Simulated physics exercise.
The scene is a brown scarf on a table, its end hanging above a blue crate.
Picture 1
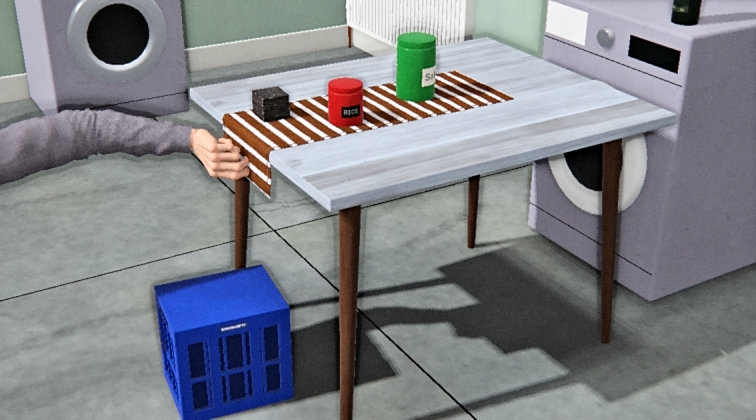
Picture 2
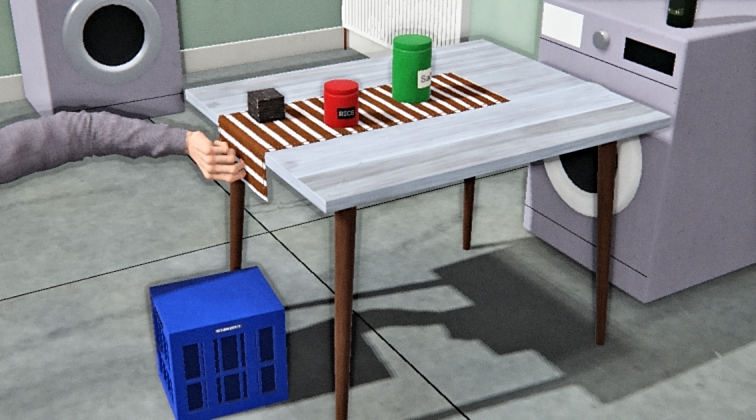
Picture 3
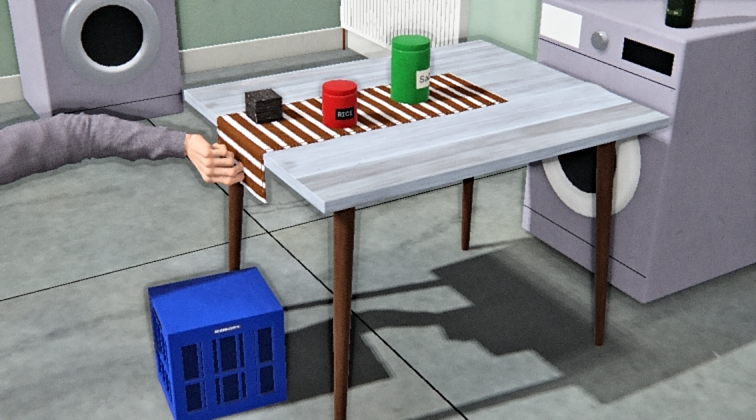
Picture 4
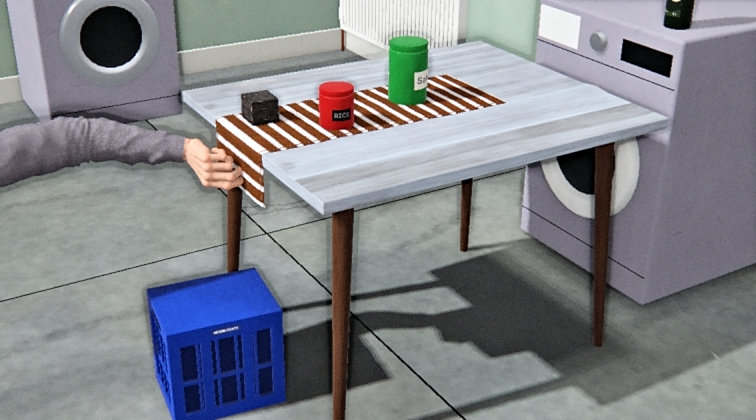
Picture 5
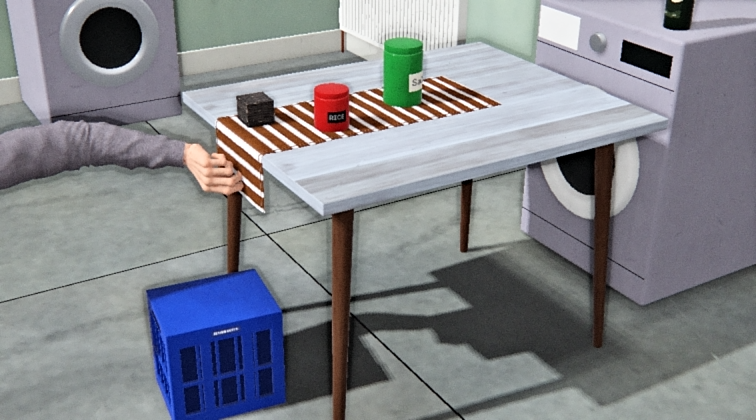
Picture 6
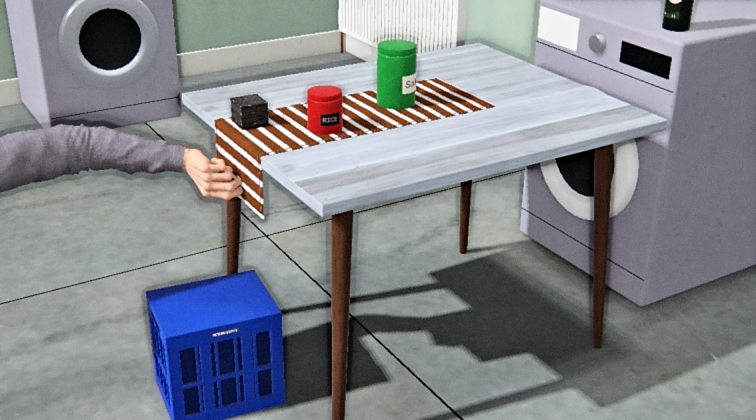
In a laundry room, a hand slowly pulling a striped brown cloth leftward over a table edge, two canisters and block shifting slightly.
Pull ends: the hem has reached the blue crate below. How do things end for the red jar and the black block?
They end like this: The red jar has gone over, the black block has gone over.
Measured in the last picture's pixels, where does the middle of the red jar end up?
When everything settles, look roughly at (206, 281).
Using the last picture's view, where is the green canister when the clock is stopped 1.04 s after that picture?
At that time its middle is at (339, 84) in the last view.
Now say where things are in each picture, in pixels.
In the first frame, scarf end (271, 199); red jar (346, 83); black block (270, 92); green canister (417, 37); top of the crate (211, 312).
In the second frame, scarf end (268, 201), far hem (511, 101); black block (266, 94); black block stands on the cloth.
In the third frame, scarf end (266, 202); red jar (340, 85).
In the fourth frame, scarf end (264, 207), far hem (507, 103); black block (259, 96).
In the fifth frame, scarf end (264, 212); red jar (332, 88).
In the sixth frame, scarf end (264, 219), far hem (496, 107); red jar (325, 91); black block (249, 100); top of the crate (203, 318).
Then, 0.40 s after the last picture, hem going down; jar carried along near (302, 114); block tipping at the edge near (213, 128).
Then, 1.04 s after the last picture, hem going down; jar carried along near (261, 122); block down below near (180, 261).
Then, 1.68 s after the last picture, hem on the crate; jar down below near (206, 281); block down below near (180, 261).
At rest, hem on the crate; jar down below near (206, 281); block down below near (180, 261). The red jar falls off and the black block goes over the edge.
